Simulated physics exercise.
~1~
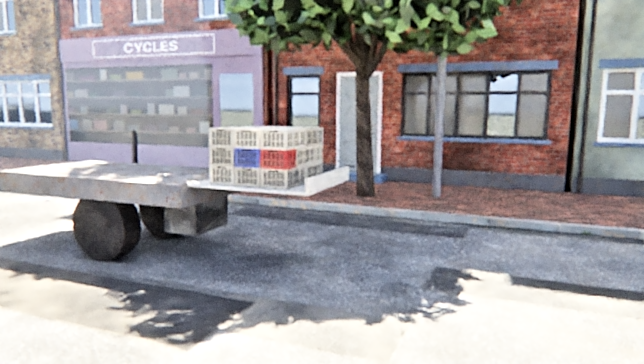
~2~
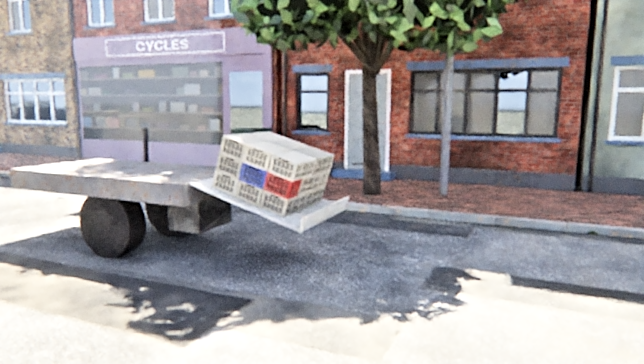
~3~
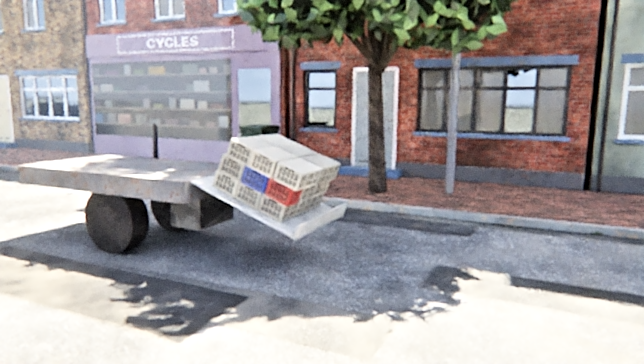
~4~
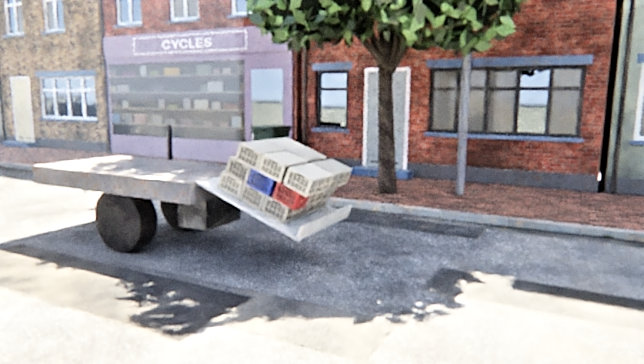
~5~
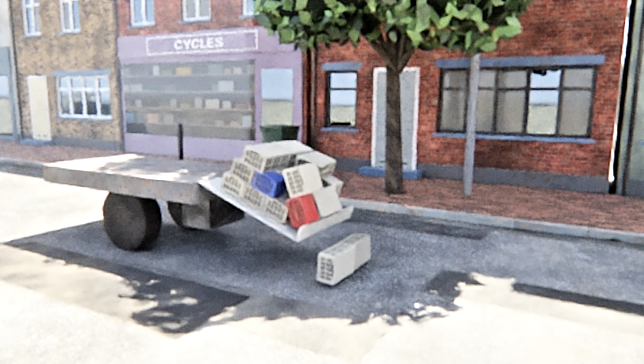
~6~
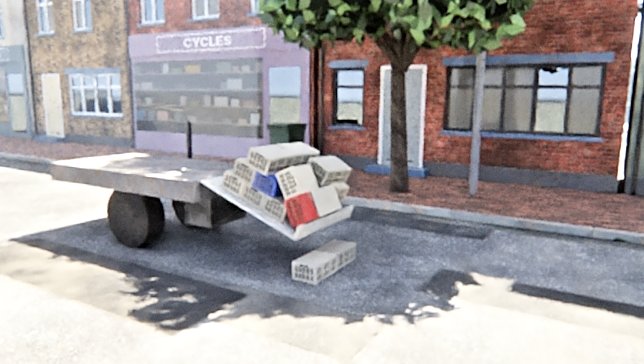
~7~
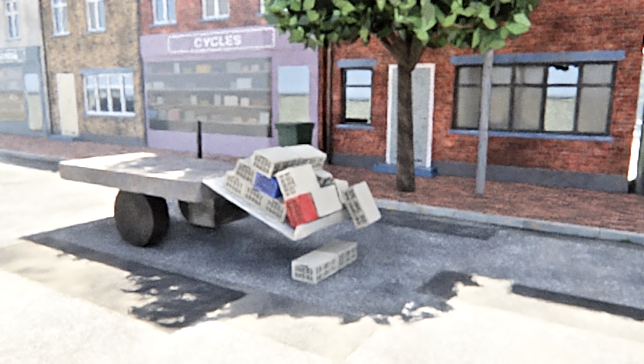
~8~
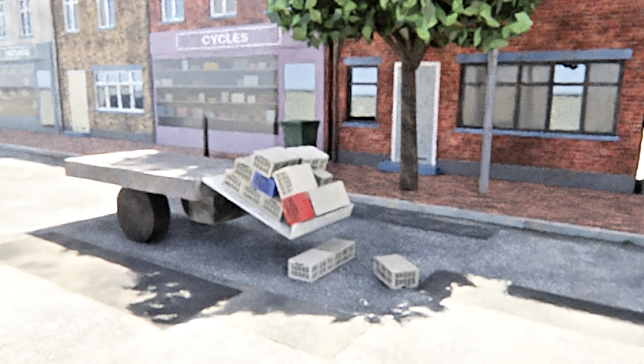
On a sunlit street, seen from across the road as the view drifts slowly sideways, a flat-bed stands before a lilac cycle shop and a red brick building with trees. Pale closed crates, one blue and one red among them, sit neatly stacked on a flap at its right end. The flap droops to the right and stops at a slant, and the stack leans and loosens. The crates slump into a jumble, the red one tipping over, and one drops to the road. Another later topples over the lip and lands to the right, while most stay heaped on the flap.
